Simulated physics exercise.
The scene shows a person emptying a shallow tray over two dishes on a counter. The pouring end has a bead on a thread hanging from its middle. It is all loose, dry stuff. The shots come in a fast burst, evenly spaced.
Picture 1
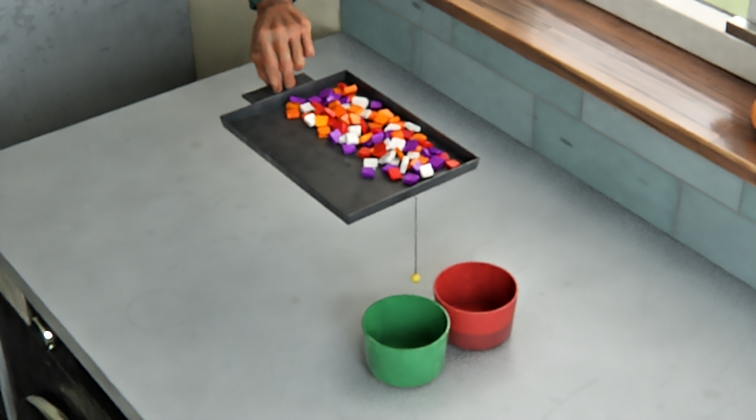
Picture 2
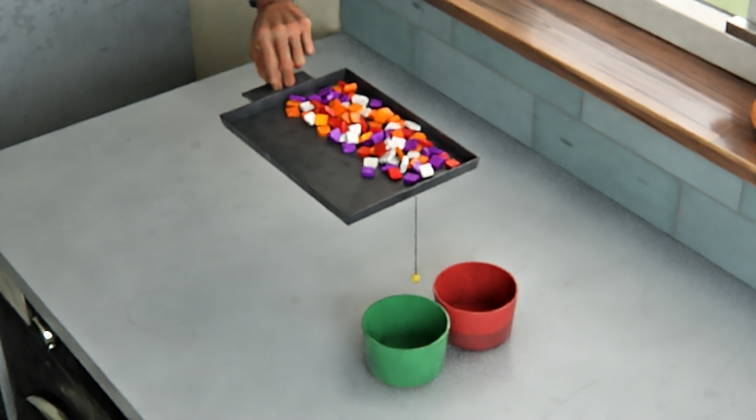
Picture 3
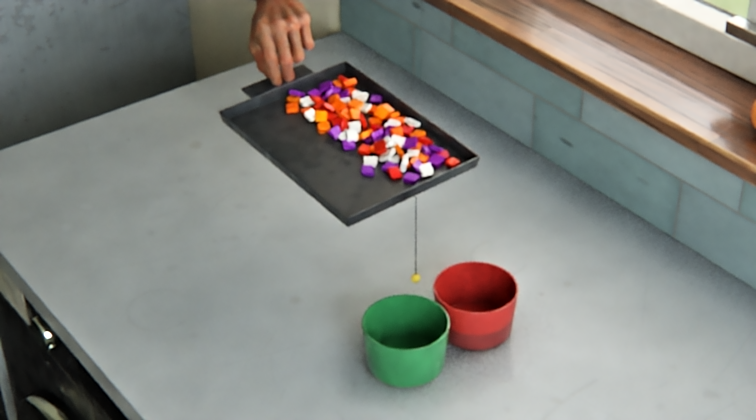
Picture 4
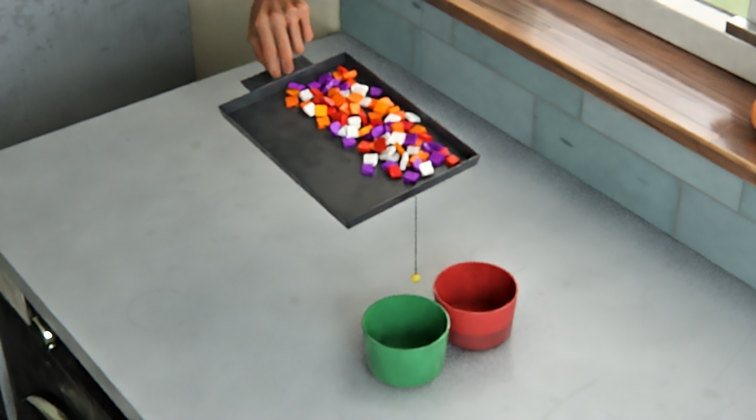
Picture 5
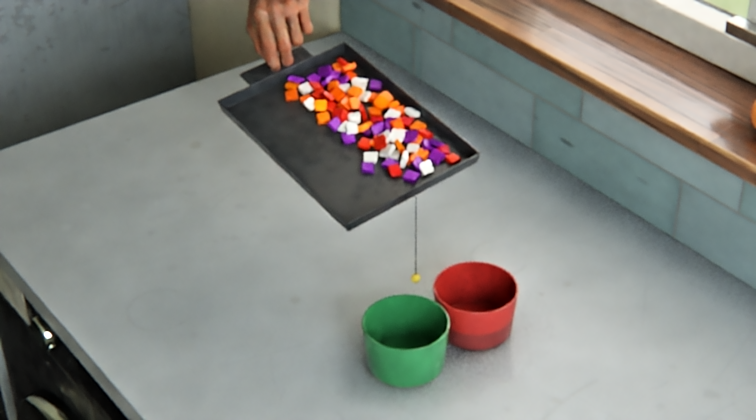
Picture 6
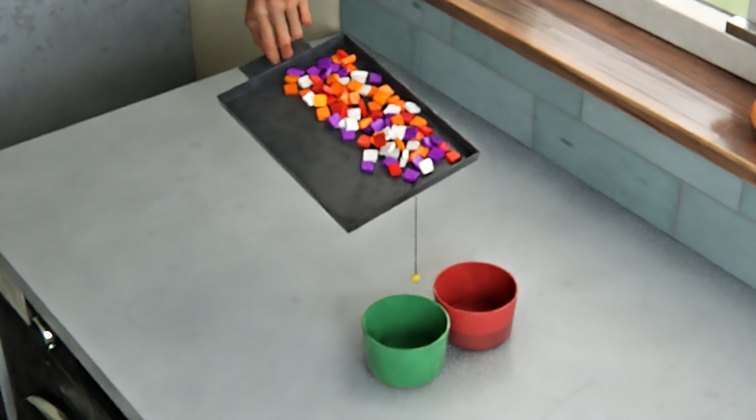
On a pale gray counter, a hand holds a dark tray of orange, purple, white and red mosaic tiles above green and red dishes, gradually raising the handle end while the tiles stay bunched along the tray's right side.
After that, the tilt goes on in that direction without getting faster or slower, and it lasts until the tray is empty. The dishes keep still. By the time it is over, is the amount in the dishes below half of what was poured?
Most of the load will miss the dishes.
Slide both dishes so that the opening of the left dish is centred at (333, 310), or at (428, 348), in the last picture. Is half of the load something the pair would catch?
Place 1: Higher than half; place 2: Lower than half.
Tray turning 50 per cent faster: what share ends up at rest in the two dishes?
About 20 %.
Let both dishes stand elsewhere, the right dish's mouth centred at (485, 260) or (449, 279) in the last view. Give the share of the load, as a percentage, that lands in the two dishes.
I'd say about 10 percent, followed by about 80 percent.
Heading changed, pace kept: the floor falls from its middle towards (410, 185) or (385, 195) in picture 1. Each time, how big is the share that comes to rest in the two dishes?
The first try yields 80 percent and the second 70 percent.
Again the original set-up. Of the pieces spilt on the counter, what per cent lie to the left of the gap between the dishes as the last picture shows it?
I'd put it at around 100 per cent.
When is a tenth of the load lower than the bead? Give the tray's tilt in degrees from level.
About 65° of tilt.
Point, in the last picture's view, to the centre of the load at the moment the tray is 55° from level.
Roughly at (359, 188).
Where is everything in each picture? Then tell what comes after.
In the first frame, corners of the pouring end at (347, 214) and (477, 158), level; middle of the load at (363, 126), mosaic tiles; left dish at (432, 361); right dish at (502, 324); bead on its thread at (416, 278).
In the second frame, corners of the pouring end at (347, 214) and (477, 157), level; middle of the load at (363, 125).
In the third frame, corners of the pouring end at (348, 216) and (477, 156), tipped barely, lowest at the left corner; middle of the load at (363, 122).
In the fourth frame, corners of the pouring end at (348, 219) and (477, 154), tipped a little, lowest at the left corner; middle of the load at (363, 117).
In the fifth frame, corners of the pouring end at (348, 221) and (477, 152), tipped a little, lowest at the left corner; middle of the load at (363, 112).
In the sixth frame, corners of the pouring end at (348, 224) and (477, 151), tipped a little, lowest at the left corner; middle of the load at (363, 108); left dish at (432, 361); right dish at (502, 324).
Soon, tray tipped steeply; nearly all on the tray; a stray few outside both; a stray few in the air.
A while on, tray tipped right over; about a quarter on the tray; about a quarter in the left dish; about a third outside both; about a quarter in the air.
Towards the end, tray tipped past a quarter turn; about a quarter in the left dish; about two thirds outside both.
Finally, tray tipped past a quarter turn; about a quarter in the left dish; none in the right dish; about two thirds outside both.
